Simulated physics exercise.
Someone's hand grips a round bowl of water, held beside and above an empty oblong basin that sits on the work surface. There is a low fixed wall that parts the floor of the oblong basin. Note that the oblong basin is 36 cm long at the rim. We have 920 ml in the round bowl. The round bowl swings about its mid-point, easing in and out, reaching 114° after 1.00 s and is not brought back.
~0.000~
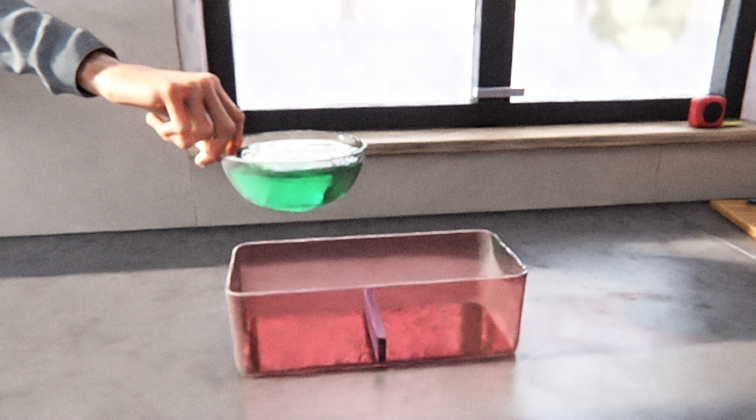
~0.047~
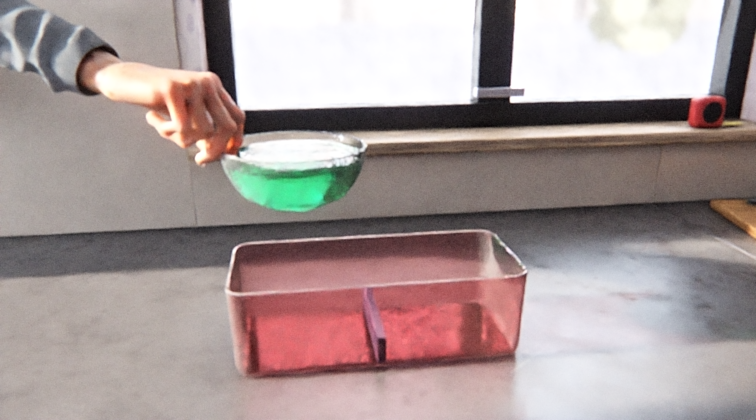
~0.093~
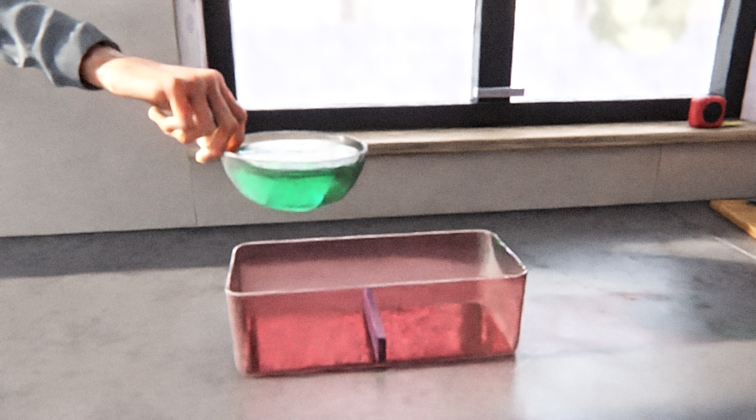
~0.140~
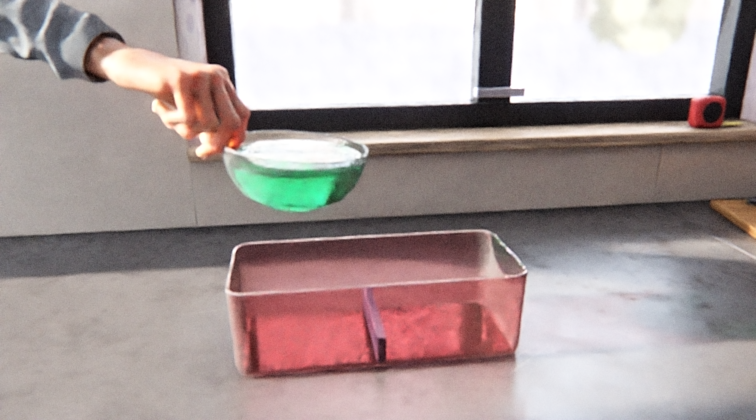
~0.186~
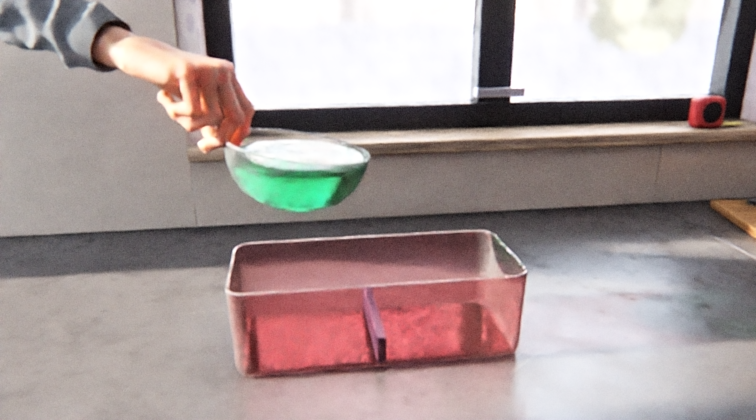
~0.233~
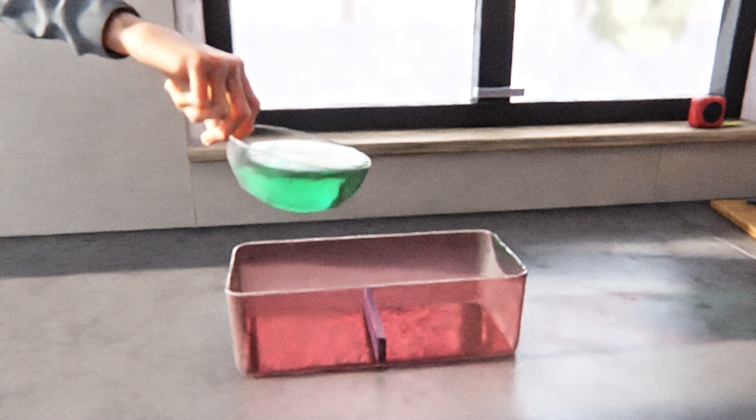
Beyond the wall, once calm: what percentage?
76 out of 100.
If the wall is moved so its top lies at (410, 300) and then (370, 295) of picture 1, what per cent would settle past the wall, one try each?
In order, 45 and 85 per cent.
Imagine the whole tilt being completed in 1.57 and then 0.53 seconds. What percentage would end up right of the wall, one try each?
About 80 %, then about 55 %.
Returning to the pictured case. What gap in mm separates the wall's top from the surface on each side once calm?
Close to 28 mm left and close to 10 mm right.
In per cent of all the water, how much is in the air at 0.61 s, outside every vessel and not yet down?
At that moment, about 34 percent.
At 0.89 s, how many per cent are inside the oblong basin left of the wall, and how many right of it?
I'd say some 22 in a hundred on the left and 78 on the right.
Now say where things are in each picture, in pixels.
In the first picture, it leans 0°; its right rim is at (364, 145); the water meets the walls at (225, 156) and (361, 151); the oblong basin's rim runs from (231, 269) to (509, 252); the wall's top is at (374, 310).
In the second picture, it leans 1°; its right rim is at (365, 145); the water meets the walls at (224, 156) and (361, 151).
In the third picture, it leans 2°; its right rim is at (366, 147); the water meets the walls at (225, 154) and (362, 153).
In the fourth picture, it leans 5°; its right rim is at (367, 151); the water meets the walls at (227, 153) and (363, 154).
In the fifth picture, it leans 9°; its right rim is at (368, 156); the water meets the walls at (229, 153) and (365, 155).
In the sixth picture, it leans 15°; its right rim is at (369, 162); the water meets the walls at (232, 153) and (368, 157).
By 0.61 s the tilt is 77° and 24 per cent is still to pour, 0 is left of the wall and 41 right of it.
By 0.89 s the tilt is 111° and 0 per cent is still to pour, 22 is left of the wall and 77 right of it.
By 1.18 s the tilt is 114° and 0 per cent is still to pour, 22 is left of the wall and 77 right of it.
By 1.50 s the tilt is 114° and 0 per cent is still to pour, 24 is left of the wall and 75 right of it.
At rest 24 per cent lies left of the wall, 76 right of it and 1 outside.
